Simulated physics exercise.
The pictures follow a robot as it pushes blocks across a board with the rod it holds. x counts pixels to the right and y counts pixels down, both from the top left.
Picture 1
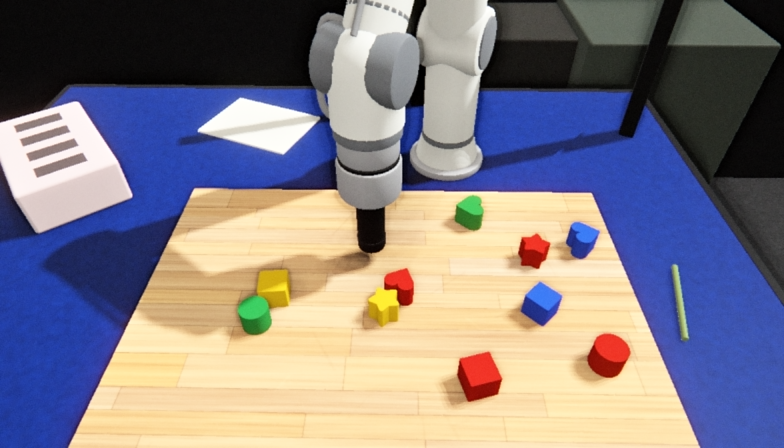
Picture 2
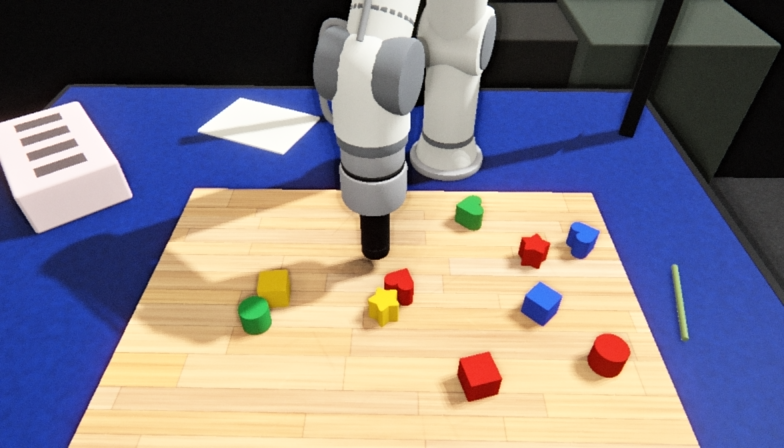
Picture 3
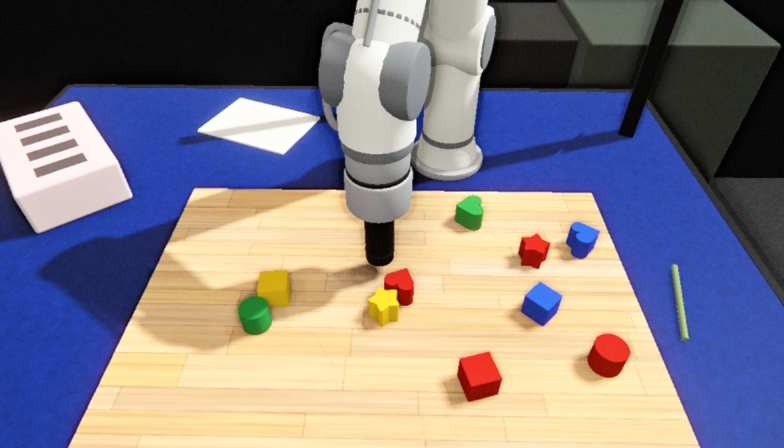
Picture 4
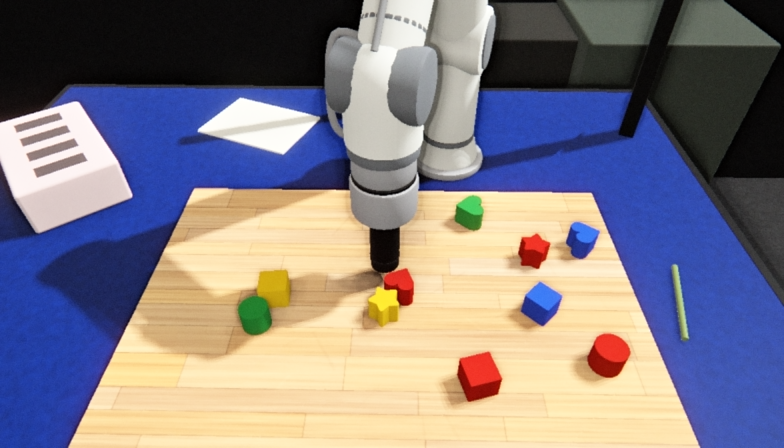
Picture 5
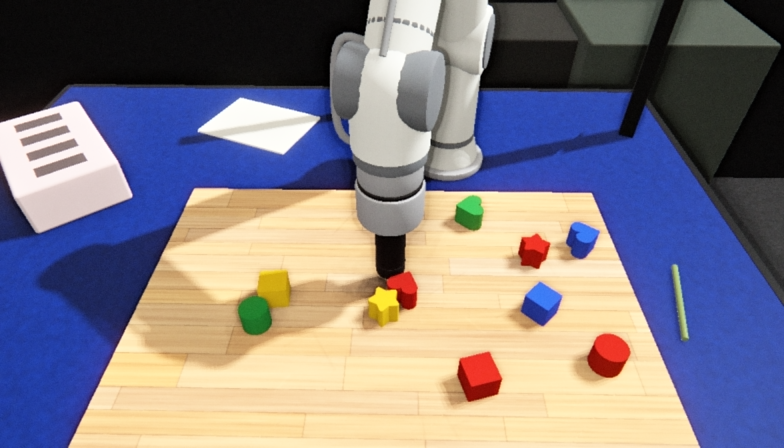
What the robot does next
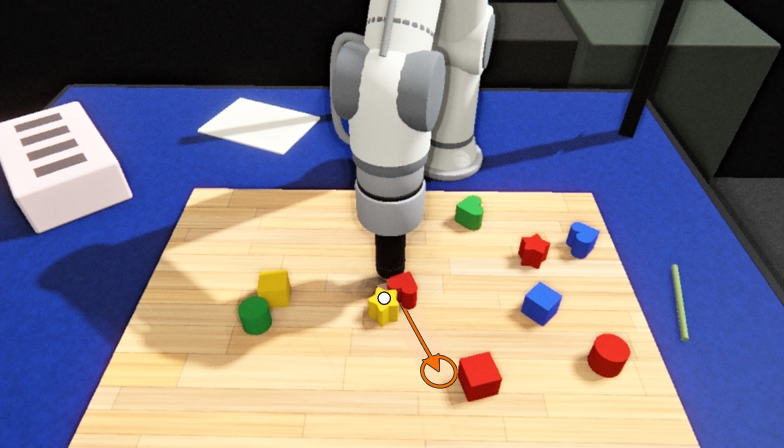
A white and grey robot arm with a black rod reaches over a pale wooden board on a blue table, seen from a fixed, raised view at the front. Small red, yellow, blue and green blocks dot the board, with a yellow star and red heart near the middle. The rod glides slightly toward the viewer and right, then nudges the heart a touch rightward.
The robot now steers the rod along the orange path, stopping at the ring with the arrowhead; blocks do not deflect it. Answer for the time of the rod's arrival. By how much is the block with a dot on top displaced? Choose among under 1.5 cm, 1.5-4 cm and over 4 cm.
It moves between 1.5 and 4 cm.
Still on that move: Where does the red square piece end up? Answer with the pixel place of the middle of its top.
Most likely (501, 388).
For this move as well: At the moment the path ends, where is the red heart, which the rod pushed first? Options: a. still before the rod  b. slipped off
(a)
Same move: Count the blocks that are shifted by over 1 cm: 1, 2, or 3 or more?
The count will be 3 or more.
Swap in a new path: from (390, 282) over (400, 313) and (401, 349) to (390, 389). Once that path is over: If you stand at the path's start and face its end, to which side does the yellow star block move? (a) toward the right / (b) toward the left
Letter a.
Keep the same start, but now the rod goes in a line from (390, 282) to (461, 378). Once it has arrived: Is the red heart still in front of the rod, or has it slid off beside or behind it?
The rod still has it in front.
Drawn move, from (390, 282) directly to (439, 371); the dot is on the yellow star block.
On the path given first. One third of the way, rod at (405, 297); yellow star block at (387, 311), turned 90° clockwise; red heart at (422, 310), turned 15° anticlockwise.
Two thirds of the way, rod at (421, 327); yellow star block at (388, 319); red heart at (445, 340), turned 35° anticlockwise.
At the end, rod at (440, 360); yellow star block at (388, 319), turned 140° clockwise; red heart at (466, 374), turned 35° anticlockwise; red square piece at (501, 388), turned 35° anticlockwise.
